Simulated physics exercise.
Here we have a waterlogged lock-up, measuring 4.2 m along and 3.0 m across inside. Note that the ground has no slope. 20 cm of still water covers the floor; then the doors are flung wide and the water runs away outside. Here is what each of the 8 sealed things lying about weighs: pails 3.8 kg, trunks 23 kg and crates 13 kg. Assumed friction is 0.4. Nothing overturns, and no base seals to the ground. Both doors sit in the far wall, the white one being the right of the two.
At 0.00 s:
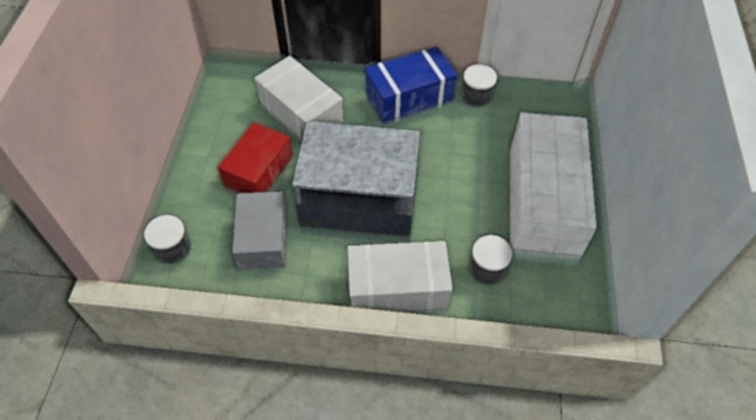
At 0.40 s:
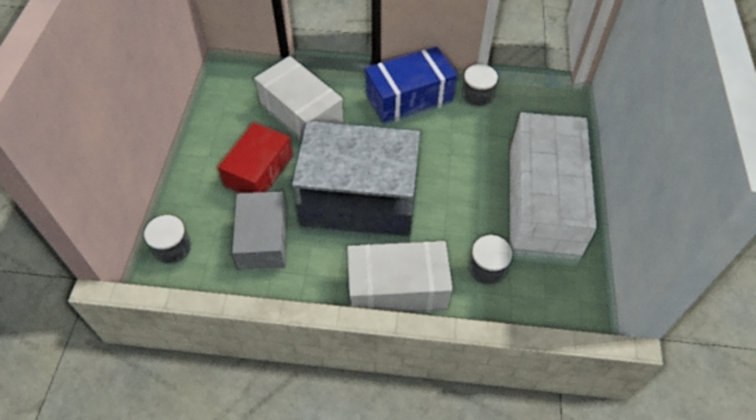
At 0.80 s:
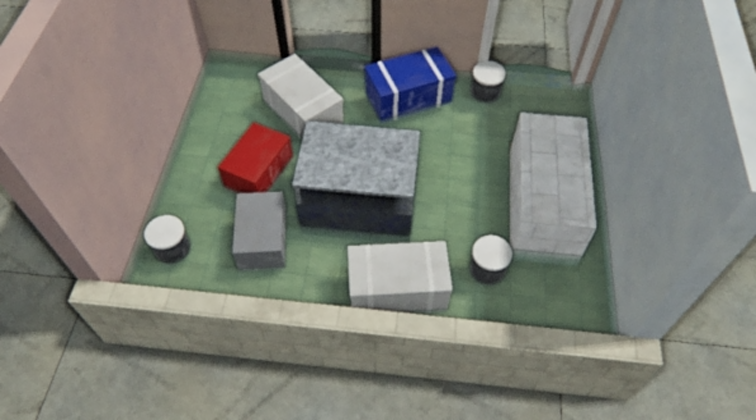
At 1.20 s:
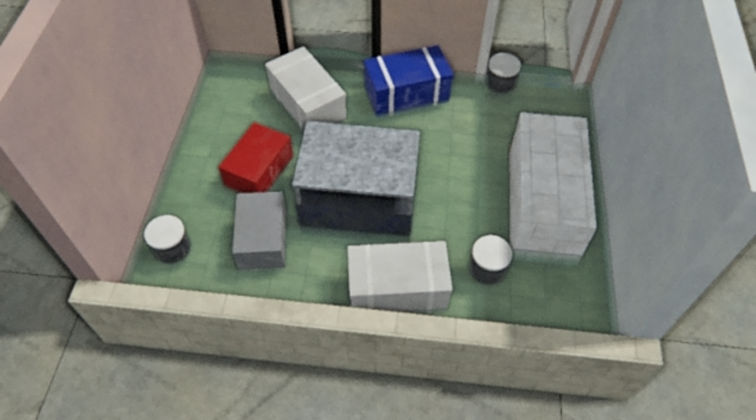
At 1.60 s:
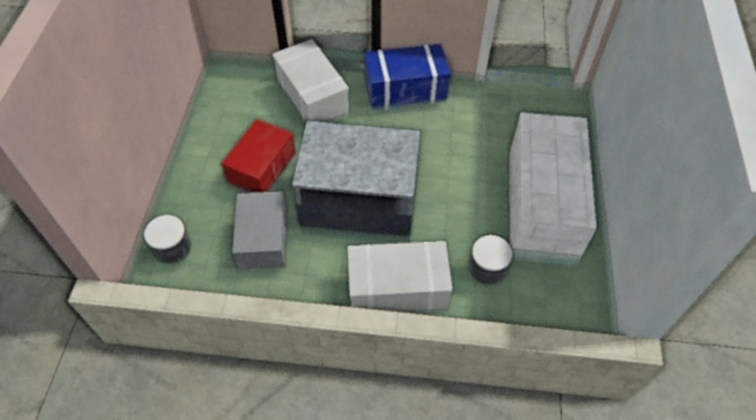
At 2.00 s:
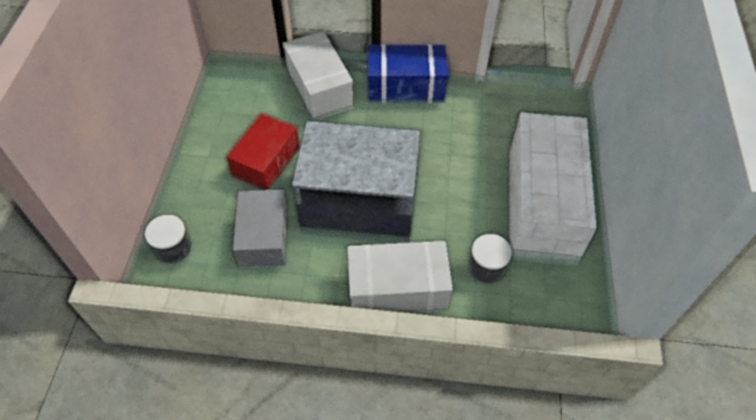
The flooded room's far doors open, then boxes shift as a drum drifts out the right.
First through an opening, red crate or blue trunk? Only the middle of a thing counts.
The red one gets out first.
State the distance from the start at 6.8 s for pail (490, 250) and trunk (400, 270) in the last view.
140 cm; 60 cm.
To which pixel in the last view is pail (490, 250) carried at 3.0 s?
Position: About (487, 226).
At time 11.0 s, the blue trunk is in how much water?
7 cm, roughly.
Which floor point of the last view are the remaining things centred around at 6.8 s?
Centred roughly on (363, 169).
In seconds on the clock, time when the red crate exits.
Around 6.0 seconds.
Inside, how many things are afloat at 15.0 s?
Then: 2.
After 3.0 s the red crate is near (278, 119), 0.5 m from its start, afloat; the blue trunk is near (411, 58), 0.3 m from its start, afloat; 2 of 8 are out; 6 afloat.
After 6.8 s the red crate has gone out (at 6.2 s); the blue trunk is near (395, 60), 0.3 m from its start, afloat; 3 of 8 are out; 5 afloat.
After 11.0 s the red crate has gone out (at 6.2 s); the blue trunk is near (367, 66), 0.5 m from its start, afloat; 4 of 8 are out; 4 afloat.
After 15.0 s the red crate has gone out (at 6.2 s); the blue trunk is near (353, 56), 0.7 m from its start, aground; 4 of 8 are out; 2 afloat.
